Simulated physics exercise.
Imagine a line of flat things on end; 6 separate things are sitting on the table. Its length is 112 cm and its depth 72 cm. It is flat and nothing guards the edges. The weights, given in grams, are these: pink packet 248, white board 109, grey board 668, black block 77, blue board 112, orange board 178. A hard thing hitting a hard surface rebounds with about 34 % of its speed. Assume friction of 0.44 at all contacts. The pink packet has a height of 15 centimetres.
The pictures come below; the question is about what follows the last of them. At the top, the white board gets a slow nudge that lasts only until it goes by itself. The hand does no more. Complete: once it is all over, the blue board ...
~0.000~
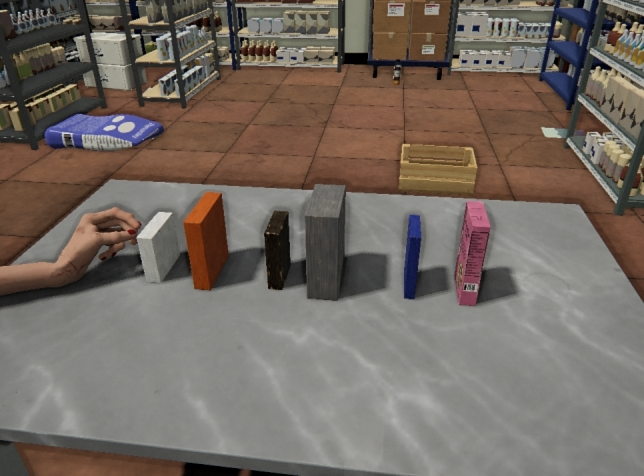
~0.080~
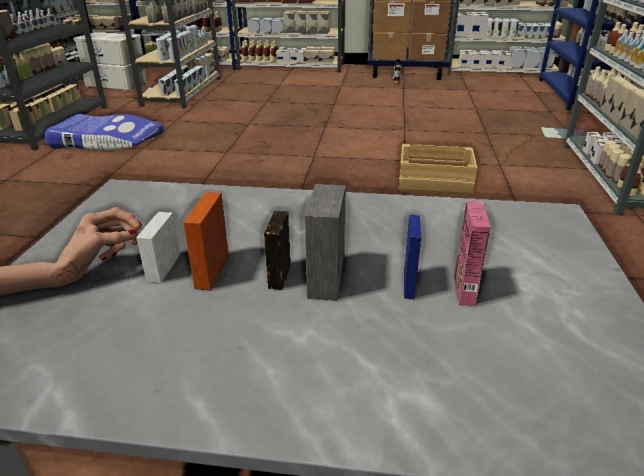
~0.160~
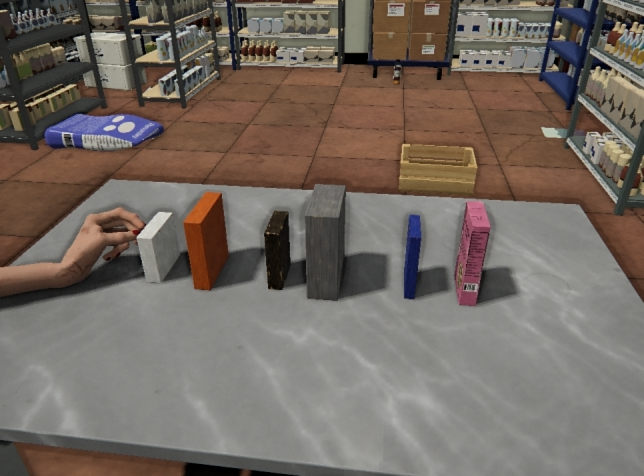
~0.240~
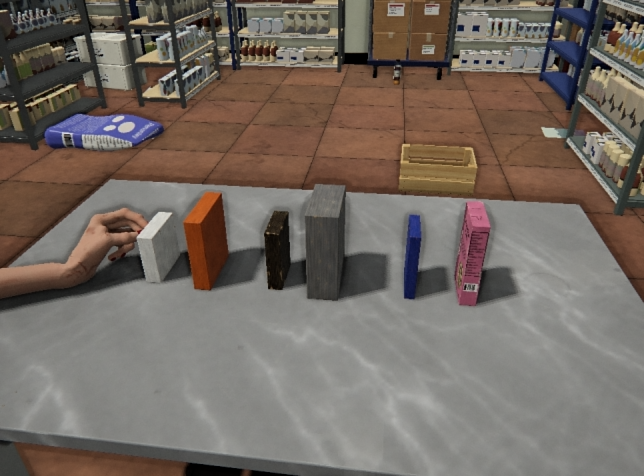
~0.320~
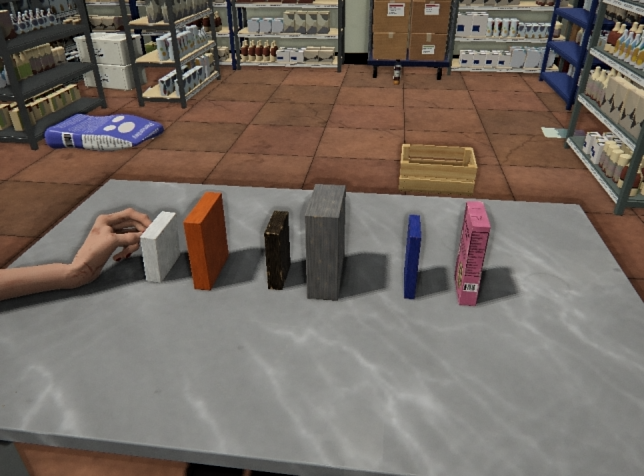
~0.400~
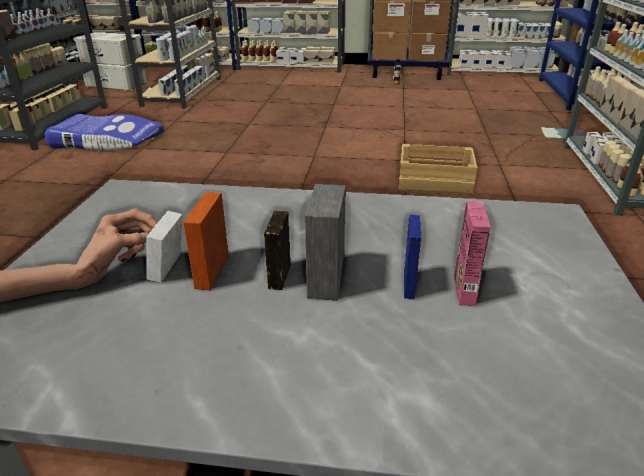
... is still standing.
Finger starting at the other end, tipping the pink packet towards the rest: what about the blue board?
As for the blue board, it ends up down.
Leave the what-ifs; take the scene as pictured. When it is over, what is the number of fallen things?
I count 2 in all.
By 0.70 s, white board 48° over; orange board tilted 5°.
By 1.10 s, white board 71° over; orange board tilted 66°; black block tilted 23°; grey board tilted 4°.
By 1.50 s, white board 70° over; orange board tilted 72°; black block tilted 22°.
By 2.80 s, white board 70° over; orange board on its side; black block tilted 12°.
When it is over (3.7 s), lying over on the table, orange board; the other 3 within 5 cm of the start. End places, in pixels of the last picture, blue board near (412, 257).
